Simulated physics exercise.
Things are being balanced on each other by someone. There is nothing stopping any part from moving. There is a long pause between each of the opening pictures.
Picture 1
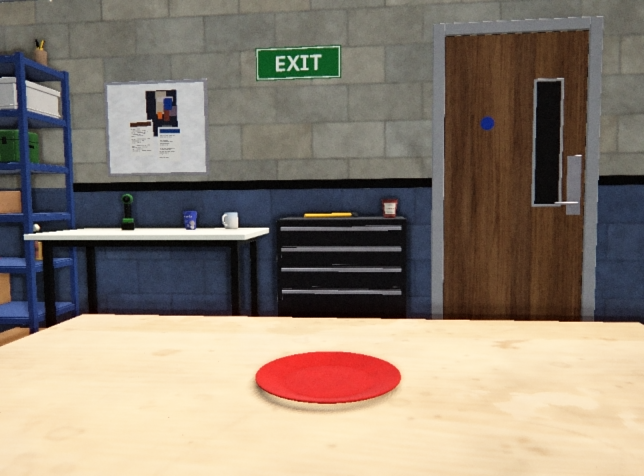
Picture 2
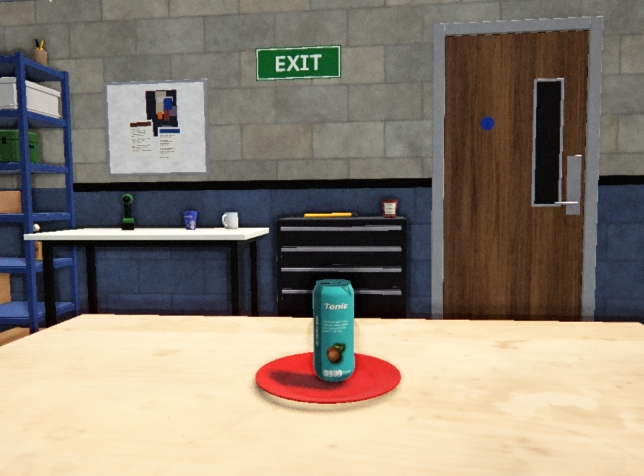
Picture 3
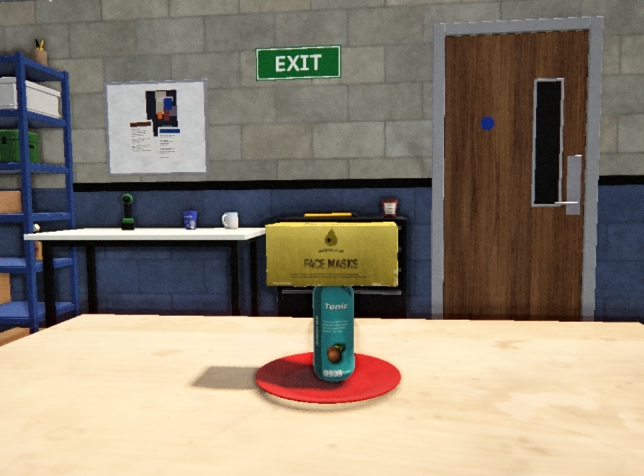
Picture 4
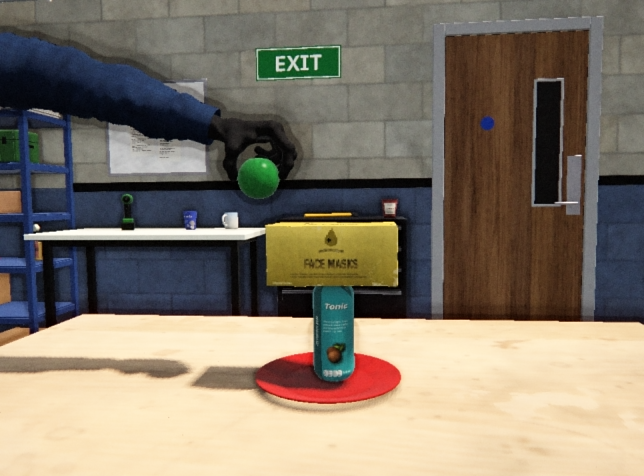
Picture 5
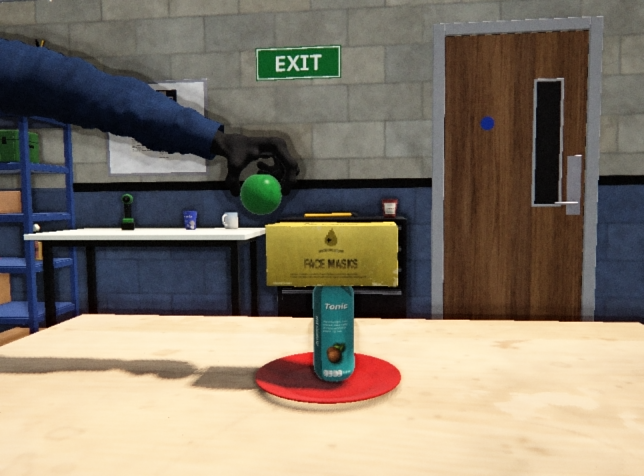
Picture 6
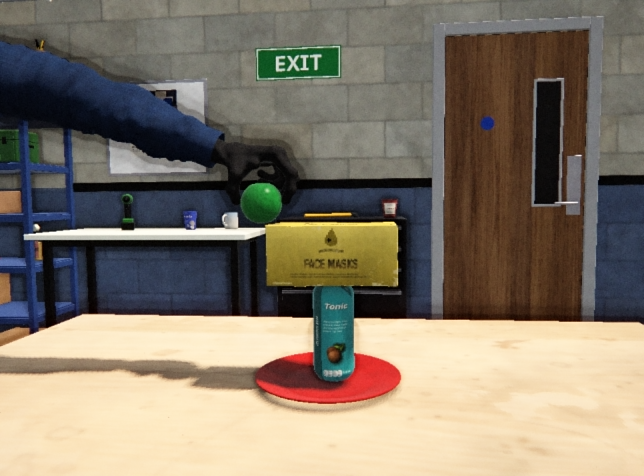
A turquoise can appears on a red plate, then a yellow face masks box appears across the can's top; a dark-gloved hand in a blue sleeve then lowers a green apple slightly onto the box's left end, still holding it.
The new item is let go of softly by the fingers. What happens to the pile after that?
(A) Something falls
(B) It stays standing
(A) Something falls.
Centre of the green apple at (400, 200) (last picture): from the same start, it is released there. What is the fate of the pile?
Next, the heap comes down.
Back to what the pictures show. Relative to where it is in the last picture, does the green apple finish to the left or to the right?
It ends up further left.
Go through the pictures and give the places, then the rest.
In the first picture, the last thing is not in view yet.
In the second picture, the last thing is not in view yet; red plate (328, 378).
In the third picture, the last thing is not in view yet; yellow box (333, 253).
The fourth picture shows still above its spot; green apple (259, 178); turquoise can (334, 329).
The fifth picture shows still above its spot; green apple (261, 194); red plate (328, 378).
The sixth picture shows set down, still held; green apple (262, 203); yellow box (333, 253).
Then, 0.40 s after the last picture, green apple now fallen.
Then, 0.60 s after the last picture, things are still on the move.
At rest, fallen, green apple; the other 3 in place. Seen from the same camera at the end, green apple near (183, 361). The pile gives way.
